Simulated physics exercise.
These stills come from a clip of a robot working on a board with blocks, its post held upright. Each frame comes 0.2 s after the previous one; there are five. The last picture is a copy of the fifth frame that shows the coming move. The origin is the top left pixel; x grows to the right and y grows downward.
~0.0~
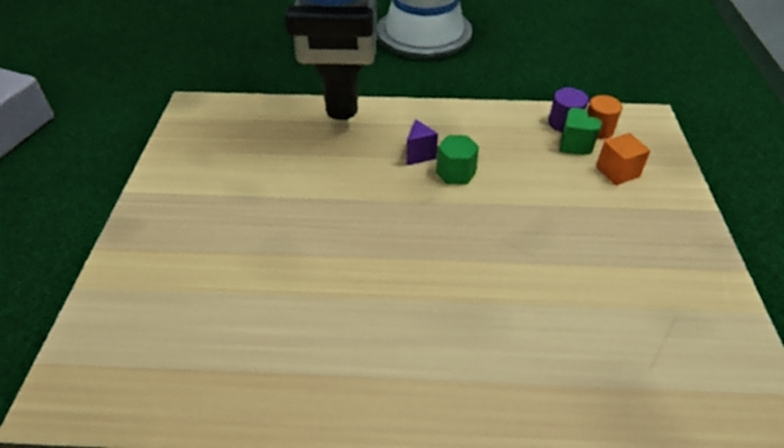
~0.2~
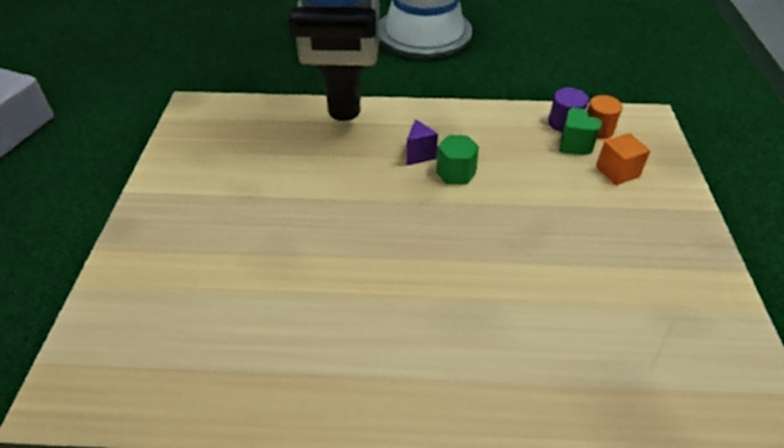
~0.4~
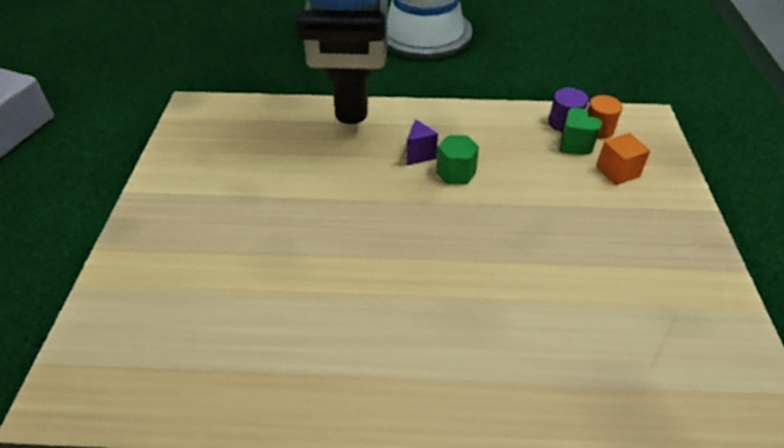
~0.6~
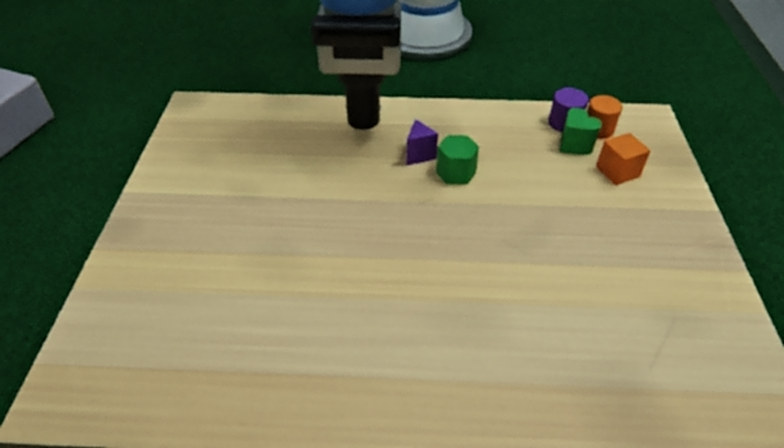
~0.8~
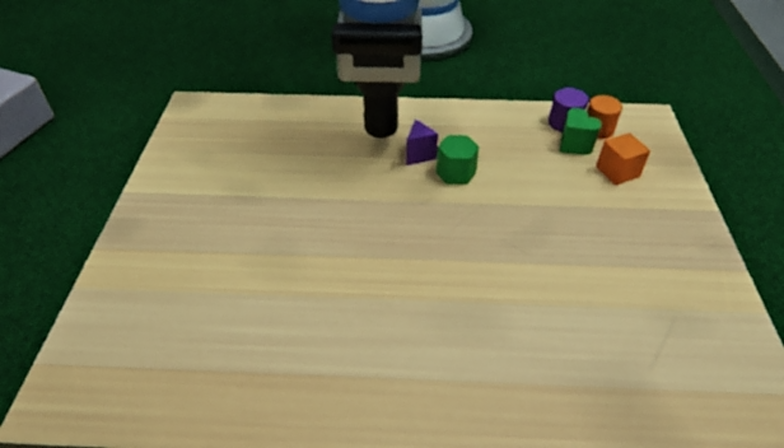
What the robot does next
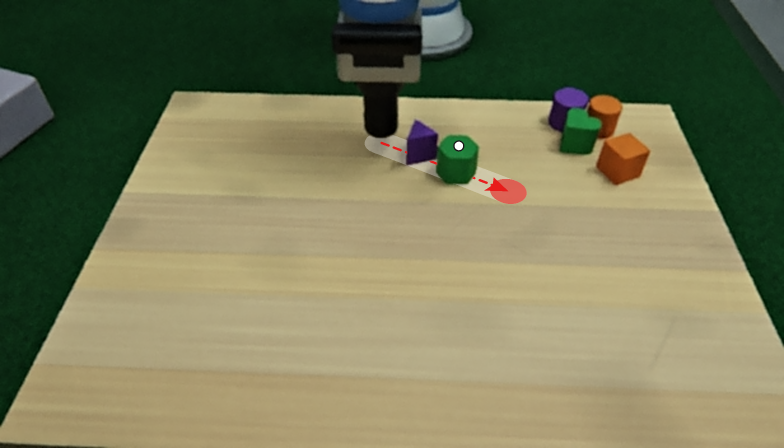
A robot arm with a dark post pointing down moves over the far edge of a pale wooden board on a green surface, seen from above and in front by a still camera. A purple triangular piece and a green six-sided block sit near the centre, with a purple cylinder, orange cylinder, green heart and orange cube at right. The post creeps, then slides right and slightly nearer, beside the purple triangular piece, while every block stays still.
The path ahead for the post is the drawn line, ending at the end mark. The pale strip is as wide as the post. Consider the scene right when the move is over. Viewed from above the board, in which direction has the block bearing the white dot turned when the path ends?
It rotates clockwise.
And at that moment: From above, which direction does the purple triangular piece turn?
It spins against the clock.
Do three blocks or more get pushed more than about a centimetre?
No
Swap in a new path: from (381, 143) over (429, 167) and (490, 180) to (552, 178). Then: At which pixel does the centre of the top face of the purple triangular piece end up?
Around pixel (478, 133).
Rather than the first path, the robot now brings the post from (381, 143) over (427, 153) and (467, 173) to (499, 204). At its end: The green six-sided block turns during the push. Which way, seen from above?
Twists anticlockwise.
Drawn move, in a line from (381, 143) to (508, 191); the dot is on the green six-sided block.
The first path, step by step. One third of the way, post (422, 144); purple triangular piece (450, 136); green six-sided block (474, 150), turned 35° clockwise.
Two thirds of the way, post (466, 160); purple triangular piece (496, 142); green six-sided block (501, 164), turned 45° clockwise.
At the end, post (511, 177); purple triangular piece (513, 144), turned 70° anticlockwise; green six-sided block (541, 187), turned 70° clockwise.
